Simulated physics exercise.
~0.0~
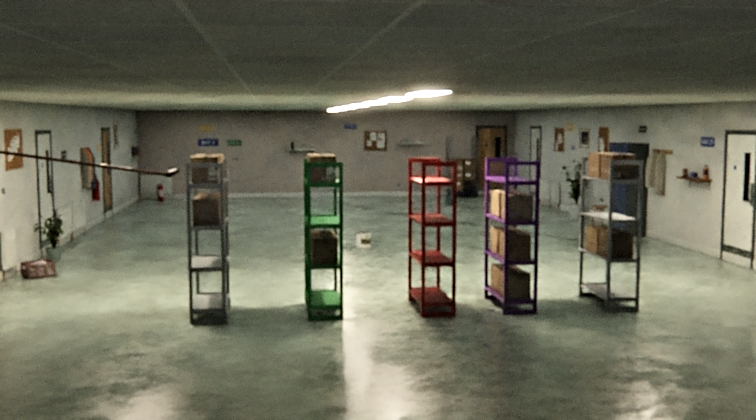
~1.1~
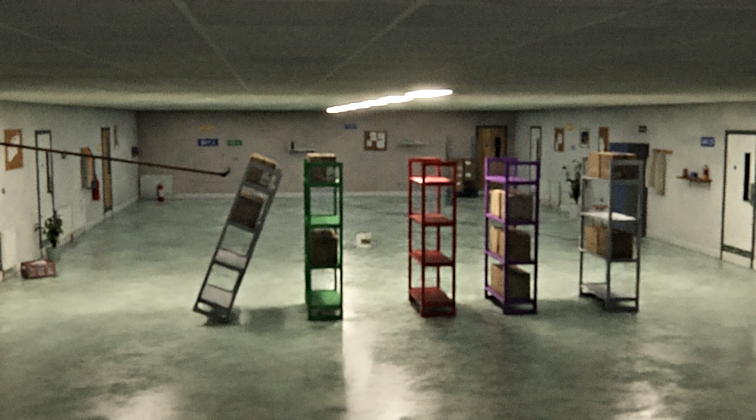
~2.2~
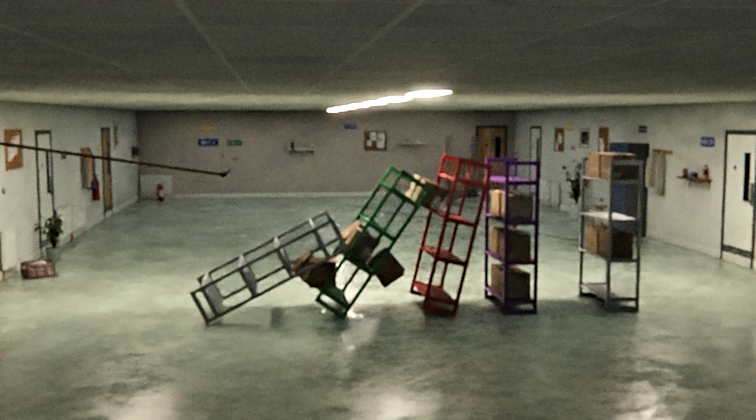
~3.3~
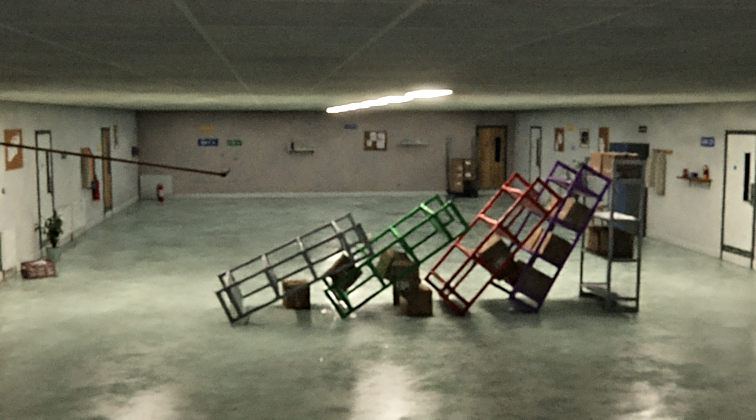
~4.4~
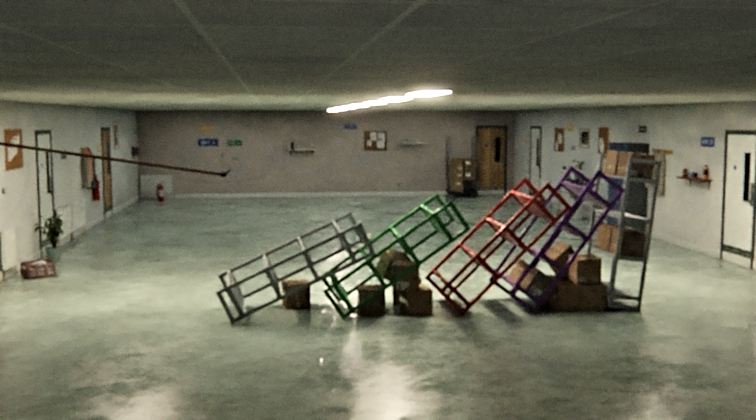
In a large room, a pole tips the left shelf, toppling the next three rightward in turn.
